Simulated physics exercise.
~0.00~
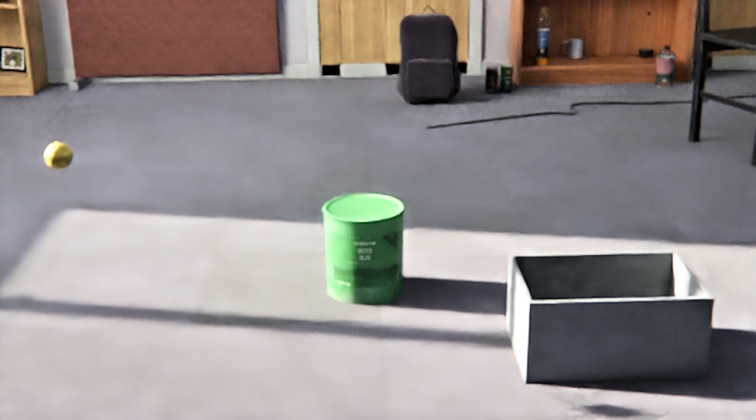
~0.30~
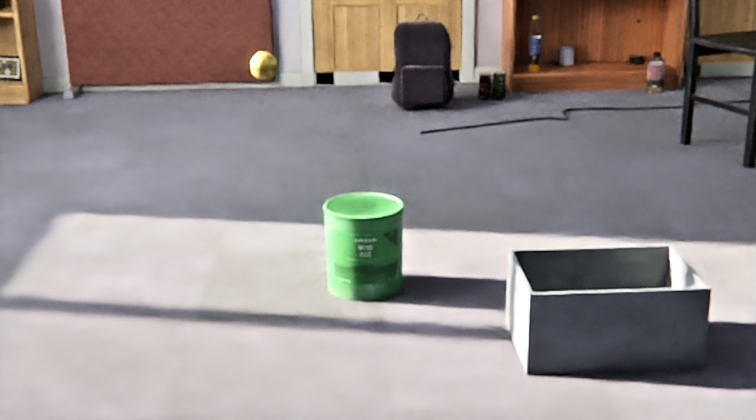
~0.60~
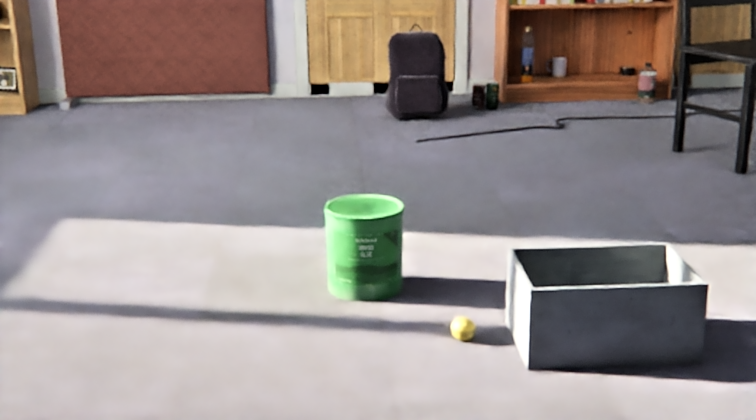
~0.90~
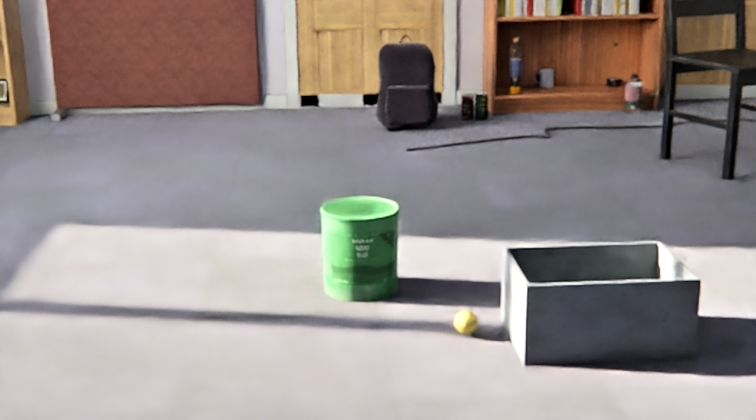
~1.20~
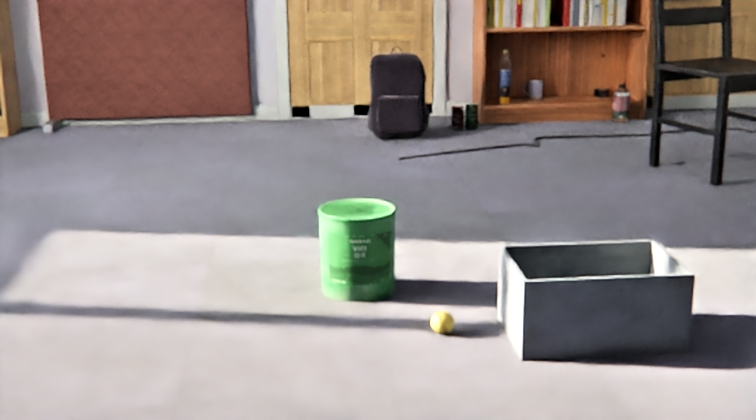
Yellow ball flying rightward across a room, dropping to the floor between a green pail and an open box, staying outside.
